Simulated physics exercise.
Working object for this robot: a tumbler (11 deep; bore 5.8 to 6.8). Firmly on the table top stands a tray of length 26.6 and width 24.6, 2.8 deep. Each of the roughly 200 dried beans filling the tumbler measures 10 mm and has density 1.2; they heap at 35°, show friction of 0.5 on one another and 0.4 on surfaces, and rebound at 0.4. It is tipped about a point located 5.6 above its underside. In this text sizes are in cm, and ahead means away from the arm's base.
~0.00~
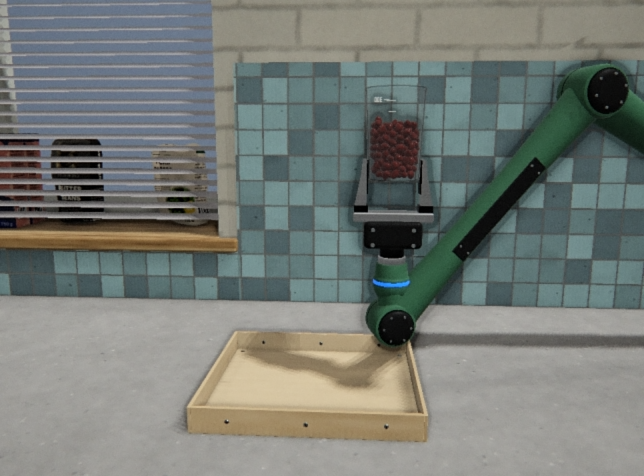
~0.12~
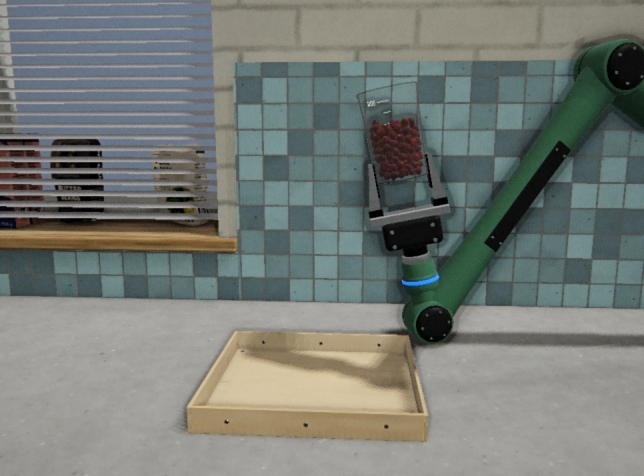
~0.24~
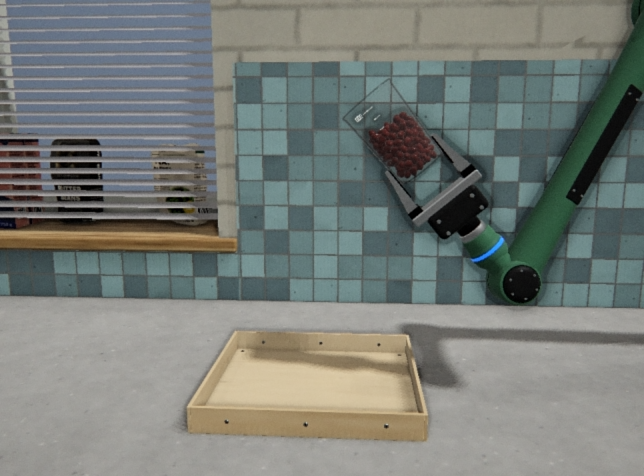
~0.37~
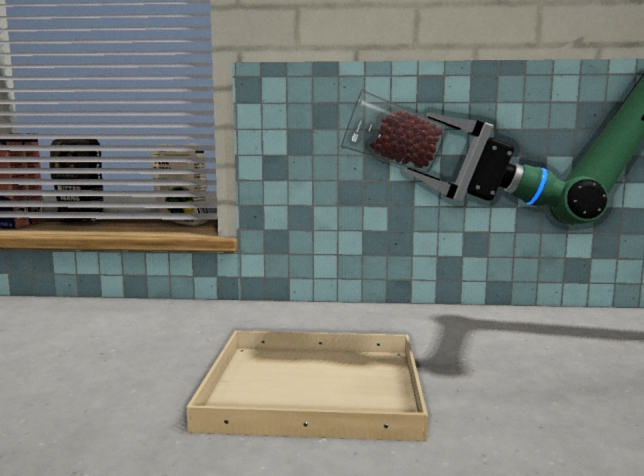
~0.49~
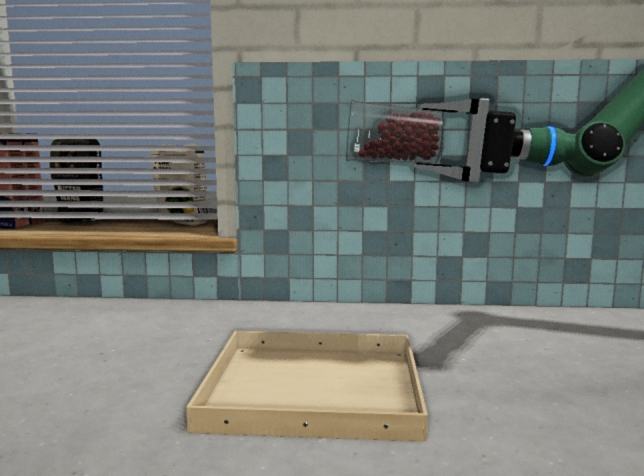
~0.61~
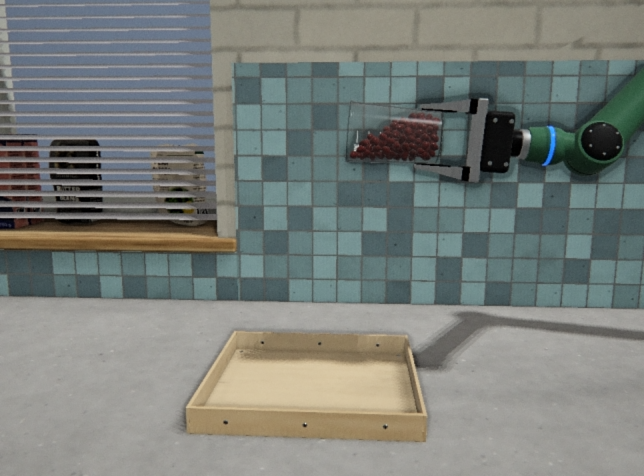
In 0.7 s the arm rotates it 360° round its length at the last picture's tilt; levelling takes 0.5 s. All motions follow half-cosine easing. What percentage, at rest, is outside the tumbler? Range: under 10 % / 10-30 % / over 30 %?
10 to 30 %.
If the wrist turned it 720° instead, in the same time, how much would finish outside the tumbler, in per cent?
In that case it would be around 10 percent.
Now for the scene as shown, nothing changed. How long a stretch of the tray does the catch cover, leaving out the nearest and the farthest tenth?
Roughly 12 centimetres.
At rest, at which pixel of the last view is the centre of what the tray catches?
Centre: Close to (287, 381).
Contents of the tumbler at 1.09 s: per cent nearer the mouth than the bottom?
Mouth-half fraction: Approx. 35 %.
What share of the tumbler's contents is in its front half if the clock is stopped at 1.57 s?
60 per cent or thereabouts.
By 1.09 s, tipped 86°, highest piece 36 above the table; 192 in the tumbler, 4 in the tray, 8 in flight or on a rim.
By 1.57 s, tipped 40°, highest piece 37 above the table; 173 in the tumbler, 29 in the tray, 2 in flight or on a rim.
By 2.01 s, upright, highest piece 37 above the table; 173 in the tumbler, 31 in the tray.
By 2.71 s, upright, highest piece 37 above the table; 173 in the tumbler, 31 in the tray.
Final count, 173 in the tumbler, 31 in the tray. That is 15 % outside the tumbler.
